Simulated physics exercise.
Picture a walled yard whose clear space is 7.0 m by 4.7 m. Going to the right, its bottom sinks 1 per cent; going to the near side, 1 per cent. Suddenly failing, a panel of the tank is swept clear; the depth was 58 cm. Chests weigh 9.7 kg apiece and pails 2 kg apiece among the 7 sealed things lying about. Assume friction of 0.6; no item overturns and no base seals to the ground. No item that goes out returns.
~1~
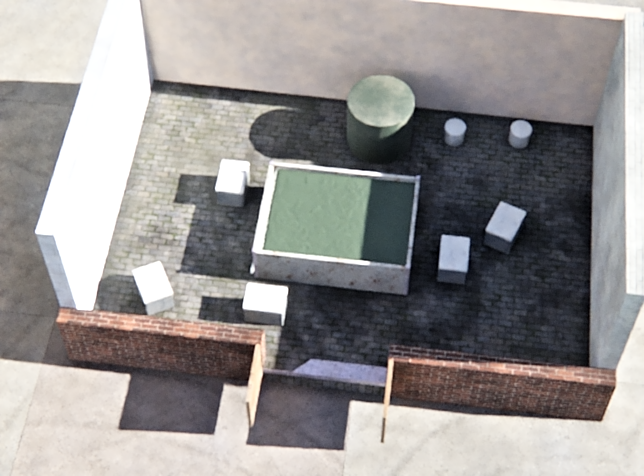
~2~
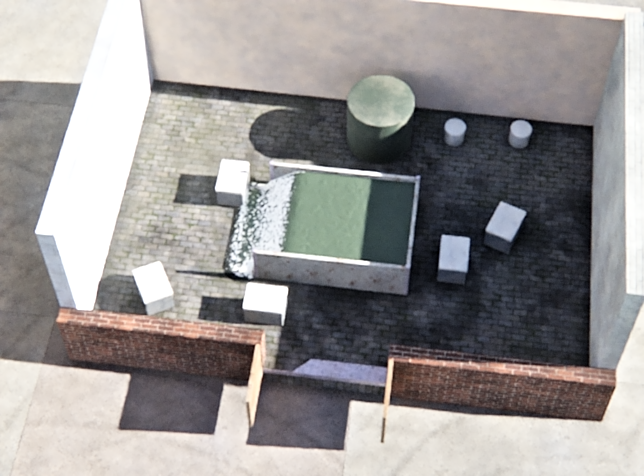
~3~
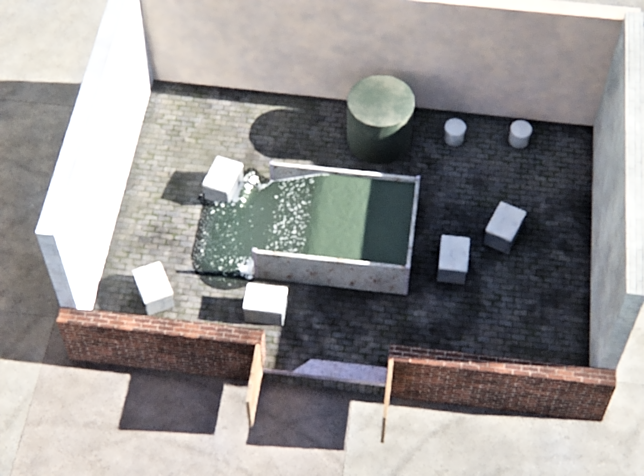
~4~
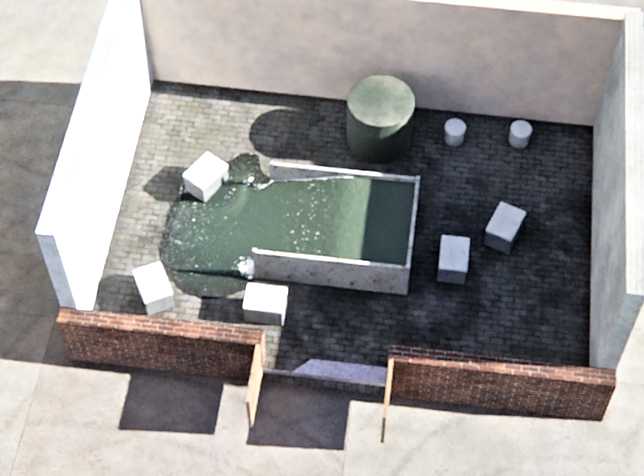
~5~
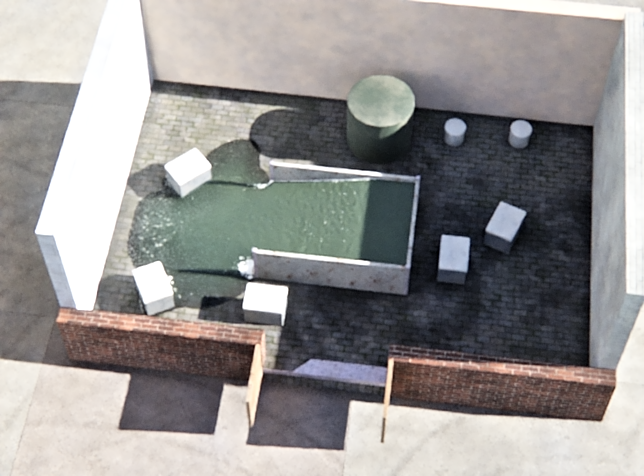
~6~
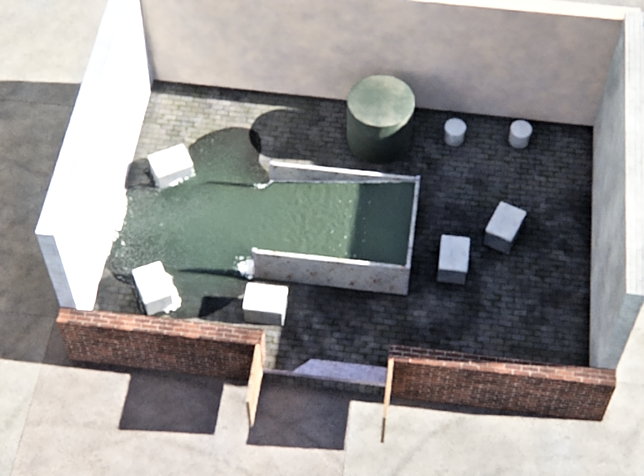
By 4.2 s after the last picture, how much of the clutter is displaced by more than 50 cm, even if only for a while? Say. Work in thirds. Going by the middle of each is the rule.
The share is between one third and two thirds.
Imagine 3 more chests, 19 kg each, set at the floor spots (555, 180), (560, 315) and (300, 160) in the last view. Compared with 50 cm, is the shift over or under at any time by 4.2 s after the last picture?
Below, below, below.
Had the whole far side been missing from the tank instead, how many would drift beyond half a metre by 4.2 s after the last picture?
Count: 3.
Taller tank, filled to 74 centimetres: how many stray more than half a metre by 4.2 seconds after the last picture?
Under that setup the answer is 5.
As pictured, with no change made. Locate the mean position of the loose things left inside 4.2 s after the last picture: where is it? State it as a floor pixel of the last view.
Close to pixel (456, 232).
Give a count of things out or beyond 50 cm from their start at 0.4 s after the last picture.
Answer: 1.
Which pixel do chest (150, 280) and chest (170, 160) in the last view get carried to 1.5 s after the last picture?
Around (115, 287) and (178, 76).
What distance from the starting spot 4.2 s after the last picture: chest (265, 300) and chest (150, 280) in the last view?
Going in order, that's 300 cm for one and 400 cm for the other.
Then, 0.4 s after the last picture 1 of 7 are over 50 cm from their spots; 0 afloat.
Then, 1.5 s after the last picture 2 of 7 are over 50 cm from their spots; 2 afloat.
Then, 2.8 s after the last picture 3 of 7 are over 50 cm from their spots; 1 afloat.
Then, 4.2 s after the last picture 3 of 7 are over 50 cm from their spots, and 3 have been at some point; 2 afloat.
